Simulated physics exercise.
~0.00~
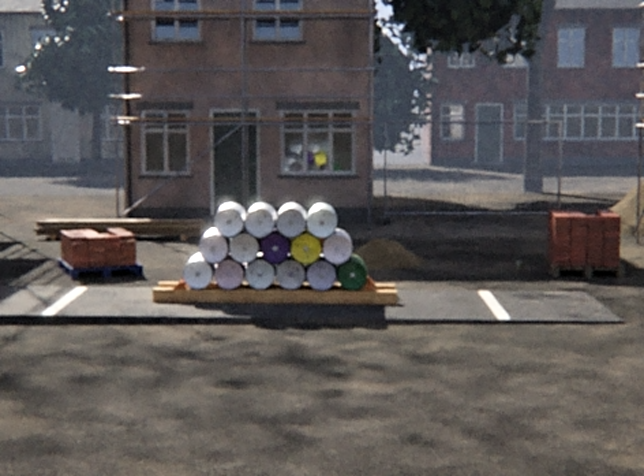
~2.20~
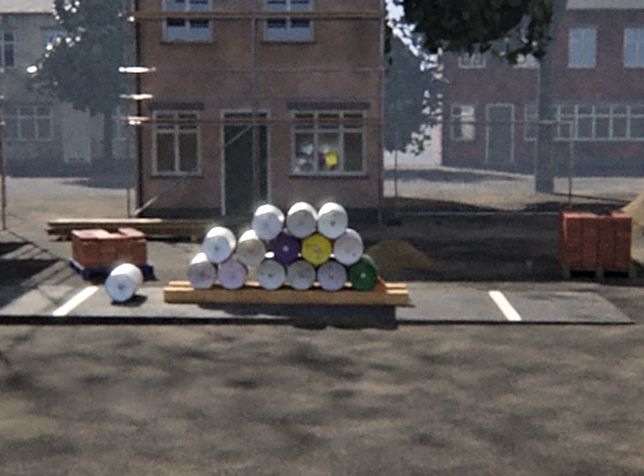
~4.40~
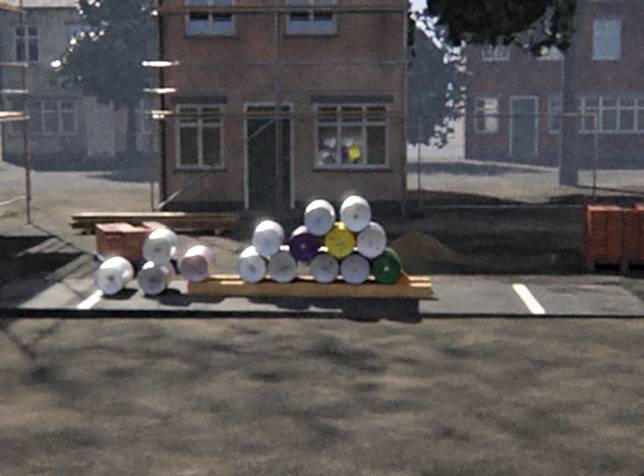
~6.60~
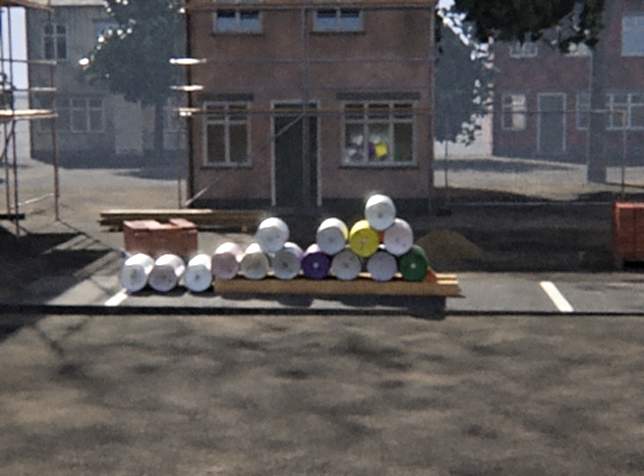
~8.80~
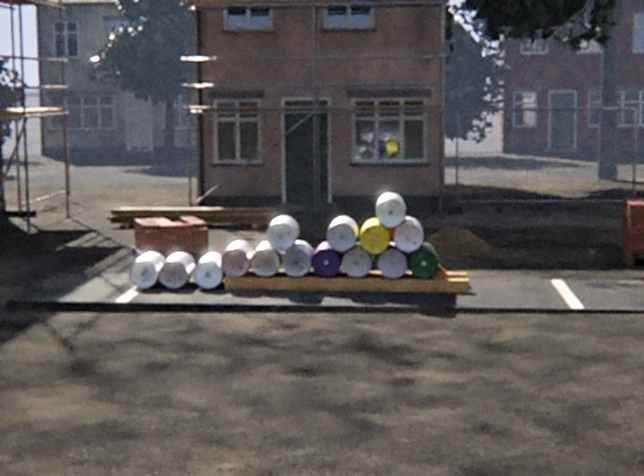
On a paved strip in front of a brick house with scaffolding, a stack of mostly white kegs slumped and spilled to the left, the purple one dropping a row, until several lay on the ground while green, yellow and purple stayed over the wooden beams.
